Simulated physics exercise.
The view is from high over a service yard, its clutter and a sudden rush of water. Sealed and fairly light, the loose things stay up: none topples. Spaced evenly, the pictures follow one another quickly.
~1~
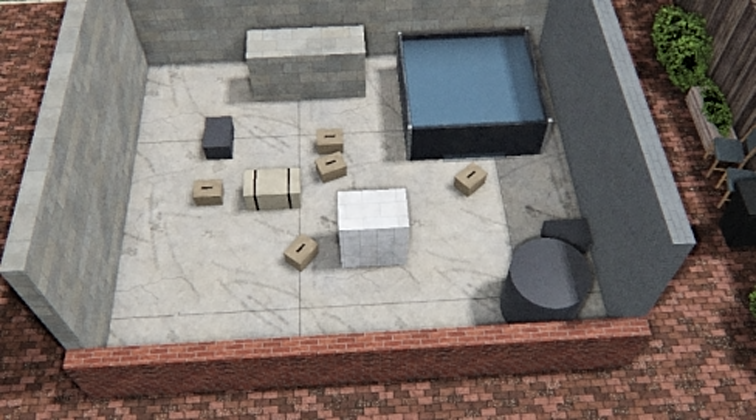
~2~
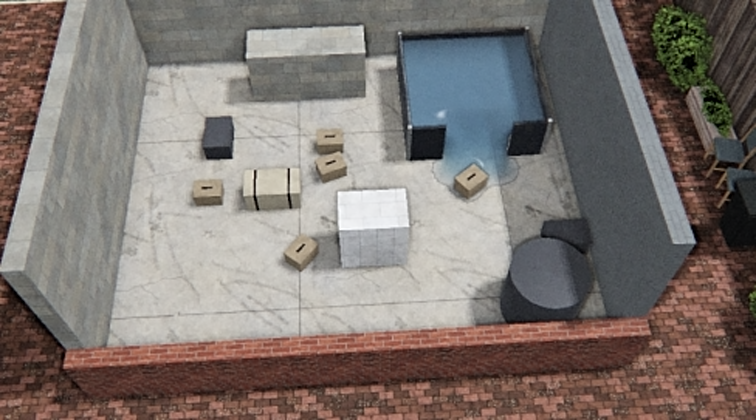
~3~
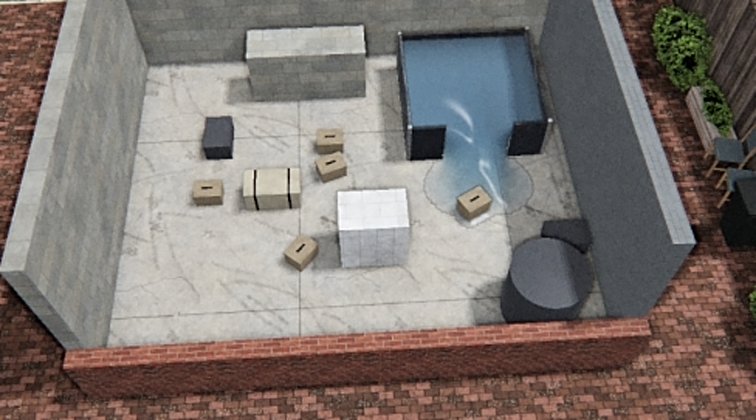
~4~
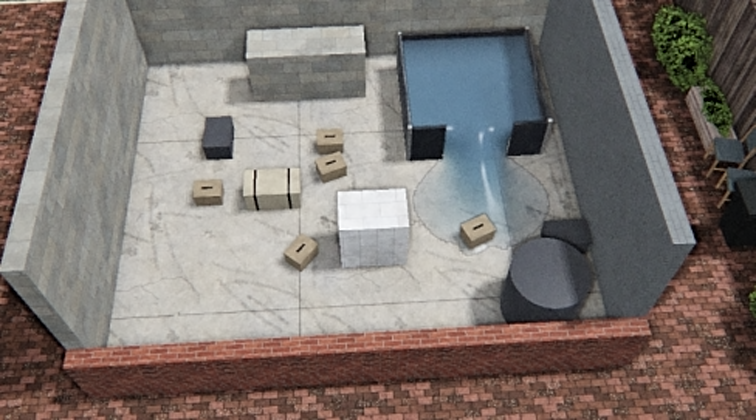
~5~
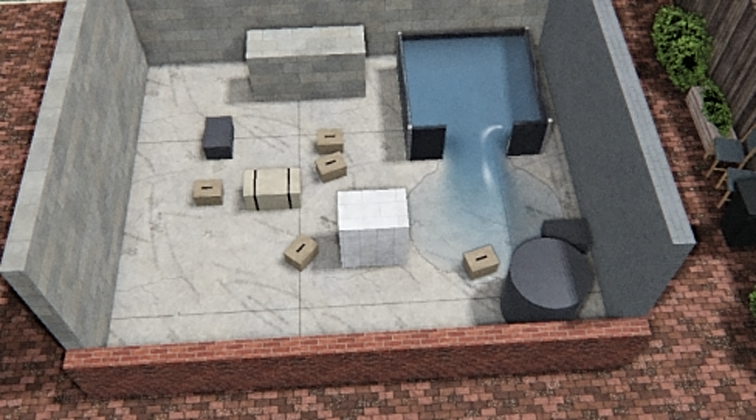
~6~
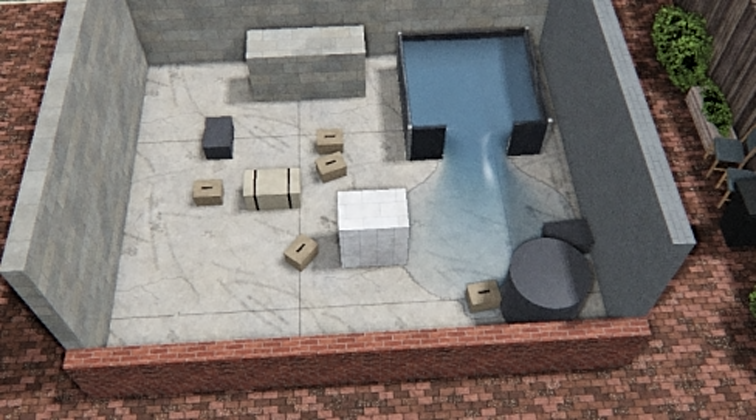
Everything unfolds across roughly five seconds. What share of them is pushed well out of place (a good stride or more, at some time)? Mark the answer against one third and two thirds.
One to two thirds of them.
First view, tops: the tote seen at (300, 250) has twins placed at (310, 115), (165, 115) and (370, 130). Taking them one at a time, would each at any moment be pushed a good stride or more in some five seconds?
Stays put, stays put, stays put.
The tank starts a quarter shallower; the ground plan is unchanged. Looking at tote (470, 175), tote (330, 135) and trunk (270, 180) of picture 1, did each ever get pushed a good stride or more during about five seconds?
As listed: Moved that far, less than that, never so far.
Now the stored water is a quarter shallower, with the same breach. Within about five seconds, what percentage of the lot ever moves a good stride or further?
Roughly 40 in a hundred.
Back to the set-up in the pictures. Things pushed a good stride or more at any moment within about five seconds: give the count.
Count: 3.
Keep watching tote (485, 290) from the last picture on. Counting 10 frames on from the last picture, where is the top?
Roughly at pixel (501, 318).
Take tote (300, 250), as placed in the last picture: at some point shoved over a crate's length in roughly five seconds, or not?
Verdict on that one: Displaced that much.
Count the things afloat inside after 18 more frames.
The total here is 3.
A moment on, 1 of 8 are well off their spots; 1 afloat.
Next, 1 of 8 are well off their spots; 2 afloat.
Later, 1 of 8 are well off their spots; 3 afloat.
In the end, 3 of 8 are well off their spots, and 3 have been at some point; 3 afloat.
